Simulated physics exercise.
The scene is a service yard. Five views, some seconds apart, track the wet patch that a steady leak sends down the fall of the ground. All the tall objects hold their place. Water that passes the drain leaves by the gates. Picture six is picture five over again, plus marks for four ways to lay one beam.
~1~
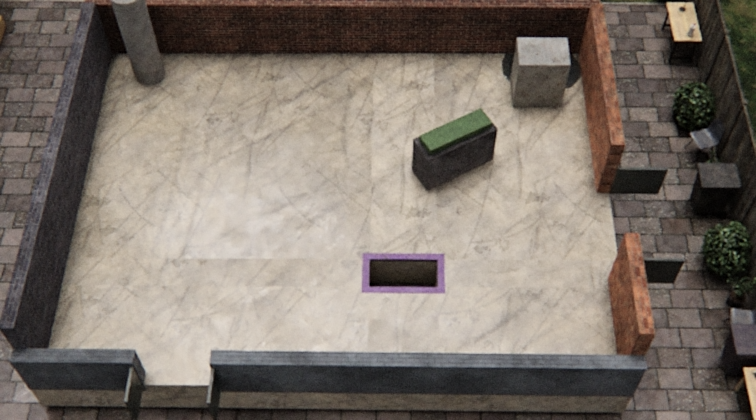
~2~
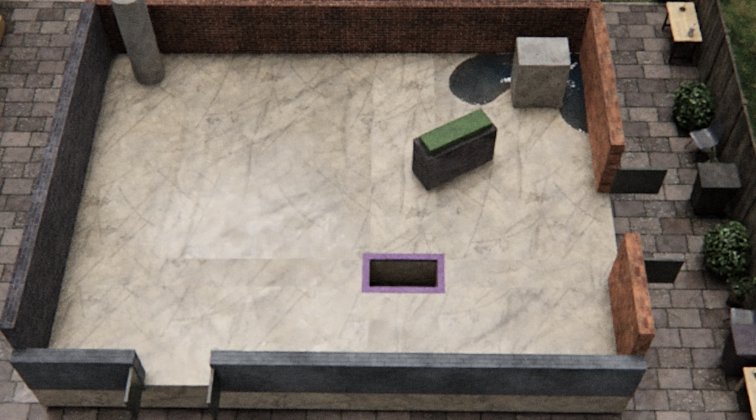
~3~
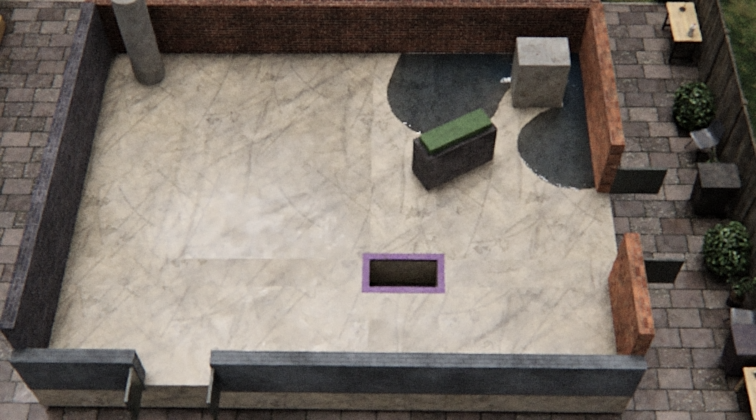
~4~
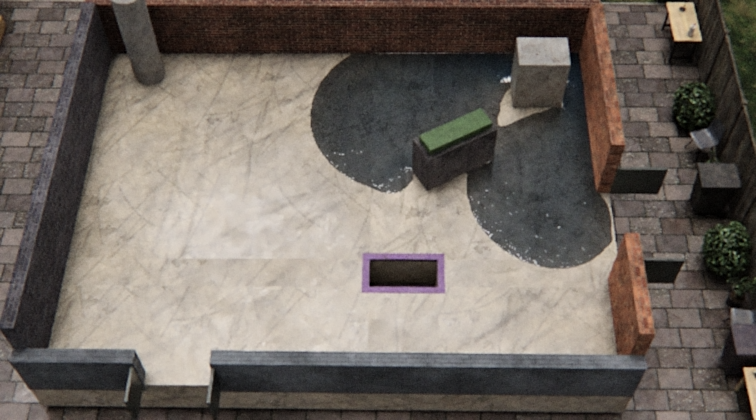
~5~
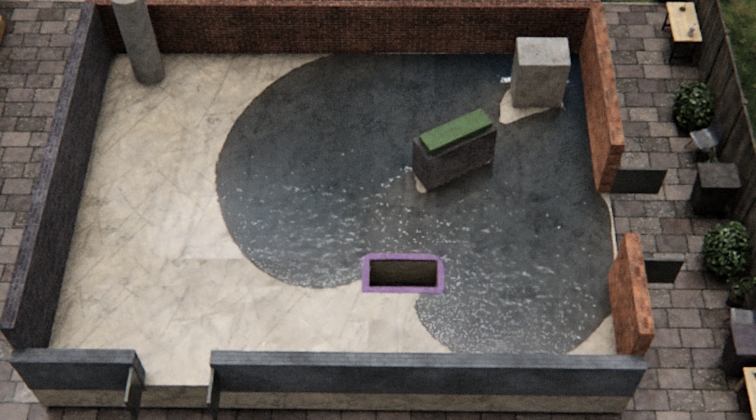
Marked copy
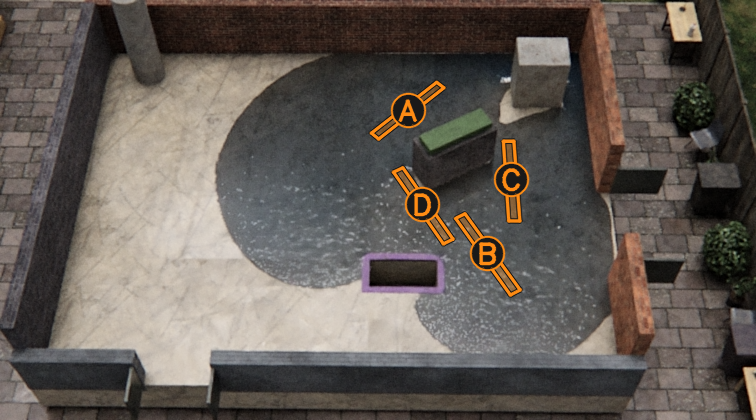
A walled service yard with a pale stone floor is seen from high above by a camera that stays still. A grey block stands at the upper right near a dark planter topped with green, a grey column rises at the upper left, and a purple-edged gully lies below centre. Dark water spreads from behind the block, flows around the planter, covers about half the floor and reaches the gully.
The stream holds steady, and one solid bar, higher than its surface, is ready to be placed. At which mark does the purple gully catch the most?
I would pick spot A.
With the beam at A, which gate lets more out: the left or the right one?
More leaves on the left.
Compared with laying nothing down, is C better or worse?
Spot C is worse.
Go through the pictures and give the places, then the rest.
The first picture shows outfall partly hidden; purple gully at (403, 273); open gate at (182, 372); open gate at (602, 235); 2 % of the ground is wet; purple gully still dry.
The second picture shows front seen at (455, 86), 4 % of the ground wet; purple gully still dry.
The third picture shows front seen at (410, 127), 11 % of the ground wet; purple gully still dry.
The fourth picture shows front seen at (336, 164), 26 % of the ground wet; purple gully still dry.
The fifth picture shows front seen at (236, 235), 52 % of the ground wet; purple gully taking water.
On the marked copy, A from (375, 136) to (440, 85); B from (460, 216) to (515, 292); C from (514, 220) to (508, 141); D from (398, 169) to (448, 241).
For spot A, about 13 % of the stream goes into the purple gully, about 76 % out by the gates.
For spot B, about 8 % of the stream goes into the purple gully, about 80 % out by the gates.
For spot C, about 6 % of the stream goes into the purple gully, about 82 % out by the gates.
For spot D, about 7 % of the stream goes into the purple gully, about 81 % out by the gates.
